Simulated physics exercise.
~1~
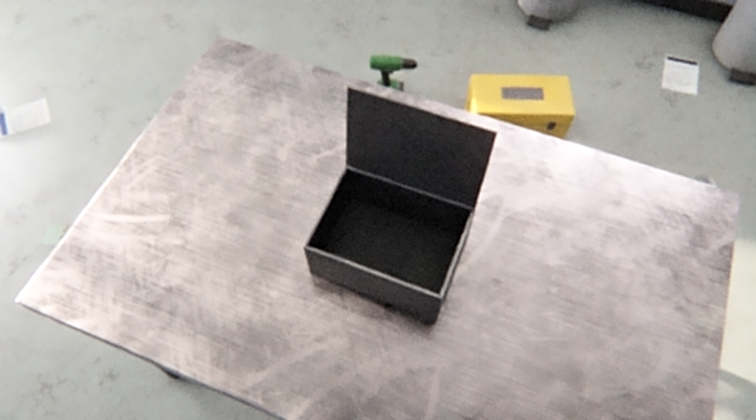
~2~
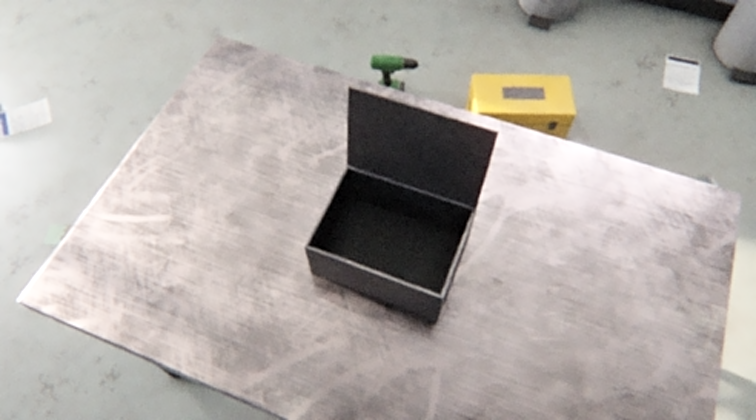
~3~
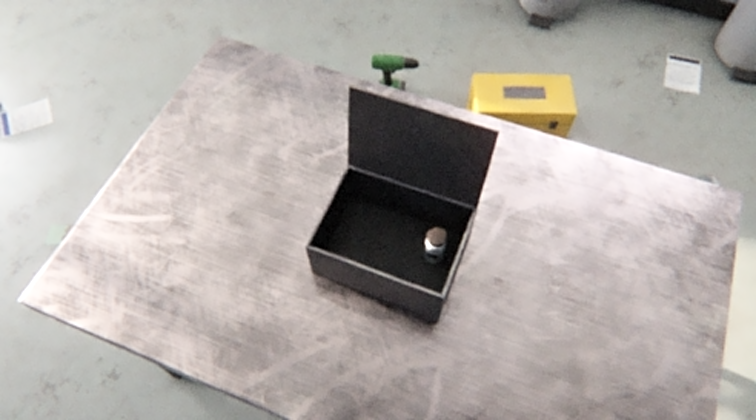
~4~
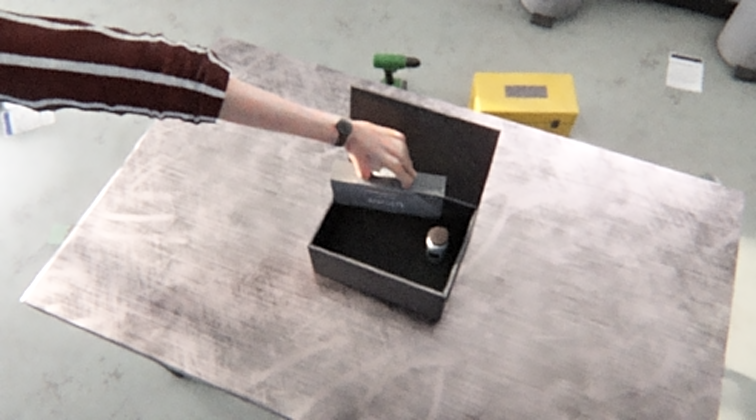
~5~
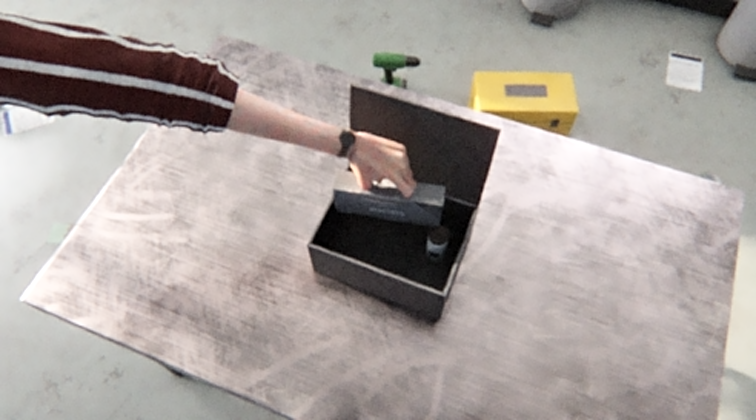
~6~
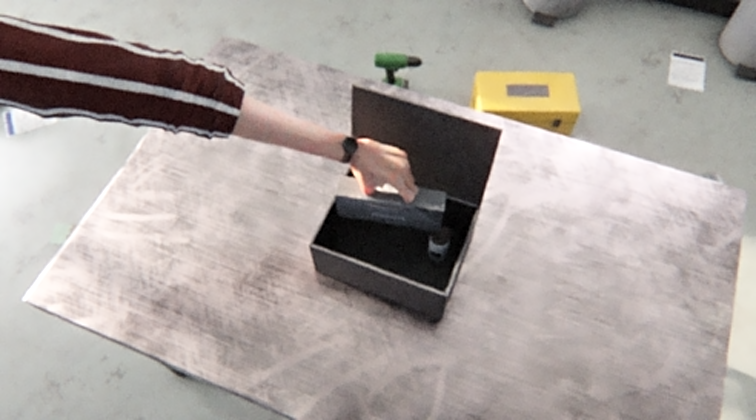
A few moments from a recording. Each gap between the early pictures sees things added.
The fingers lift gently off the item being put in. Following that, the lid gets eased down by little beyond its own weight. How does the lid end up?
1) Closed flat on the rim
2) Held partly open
Option 1: Closed flat on the rim.
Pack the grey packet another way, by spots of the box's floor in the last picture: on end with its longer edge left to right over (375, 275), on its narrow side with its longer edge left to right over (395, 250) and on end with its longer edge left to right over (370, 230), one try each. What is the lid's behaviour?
Try 1: Lid not shut; try 2: Lid shut; try 3: Lid not shut.
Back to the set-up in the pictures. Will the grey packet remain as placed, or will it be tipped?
After all that, it finishes out of line.
Then, 0.80 s later than the last frame, lid starting down; grey packet tilted by 74° near (414, 223); white shaker tilted by 49°.
Then, 1.40 s later than the last frame, lid 75° above the rim; grey packet on its side near (412, 234); white shaker on its side.
Then, 1.90 s later than the last frame, lid 19° above the rim; grey packet on its side near (412, 234); white shaker on its side.
When it is over, lid shut; lying over in the box, grey packet and white shaker. End places, in pixels of the last picture, grey packet near (412, 235).
